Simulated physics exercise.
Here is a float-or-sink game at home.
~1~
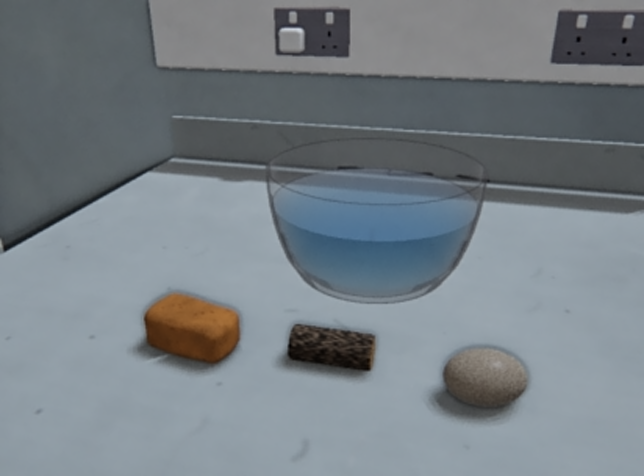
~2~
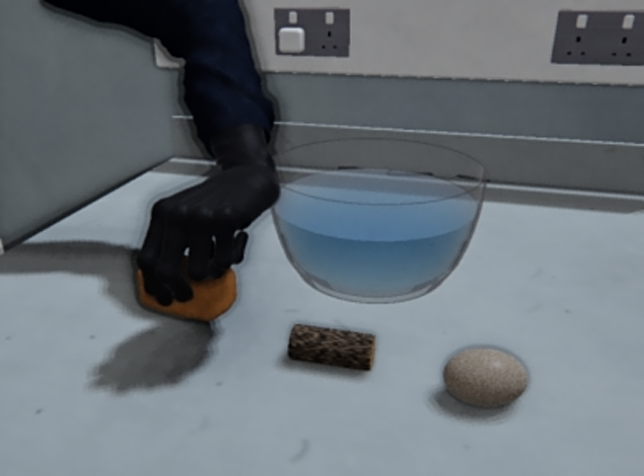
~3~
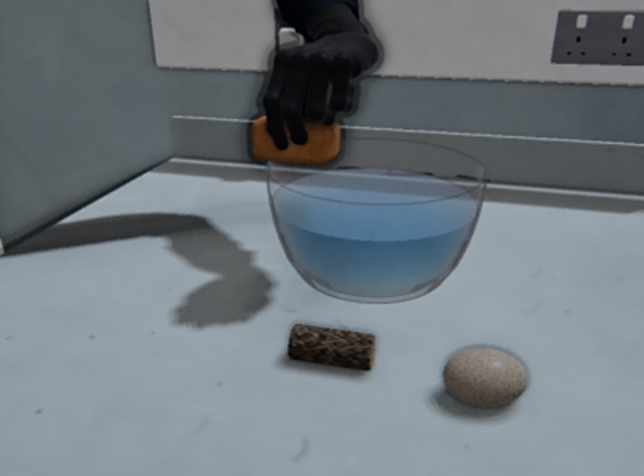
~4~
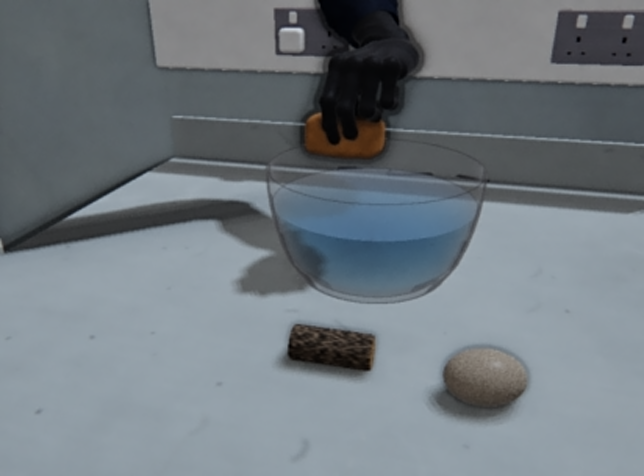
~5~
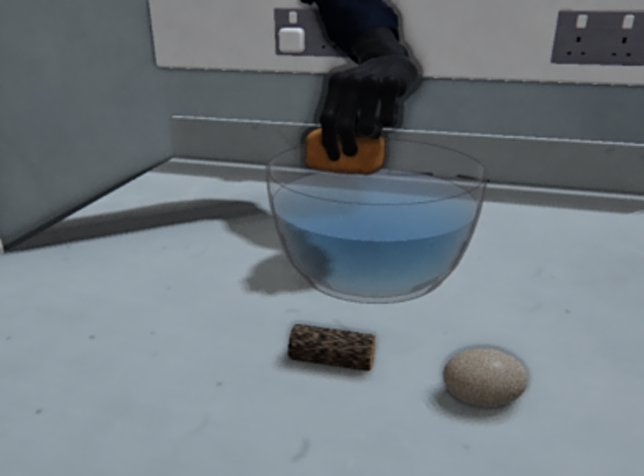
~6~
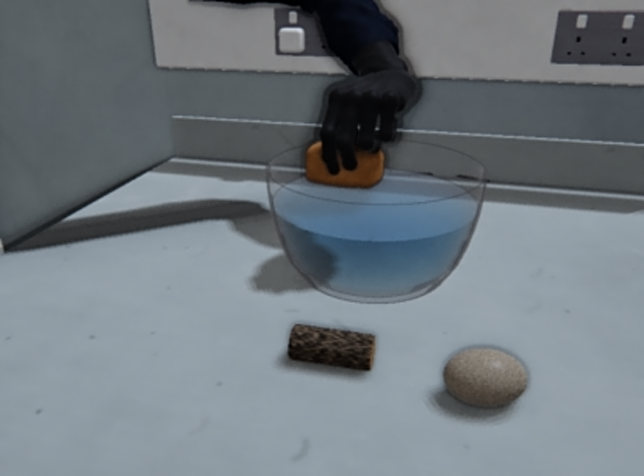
On a pale countertop, a black-gloved hand picked up the bread roll from the left of a piece of branch and a stone, carried it over a clear bowl of water, and lowered it close to the surface.
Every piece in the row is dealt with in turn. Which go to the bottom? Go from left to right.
Well, from the left it remains up, then remains up, then falls to the base.
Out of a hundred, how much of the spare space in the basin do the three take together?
I'd put it near 10 per cent.
A moment on, the bread roll stays afloat.
Further on, the piece of branch stays afloat.
When it is over, the stone drops to the bottom; afloat, bread roll and piece of branch.
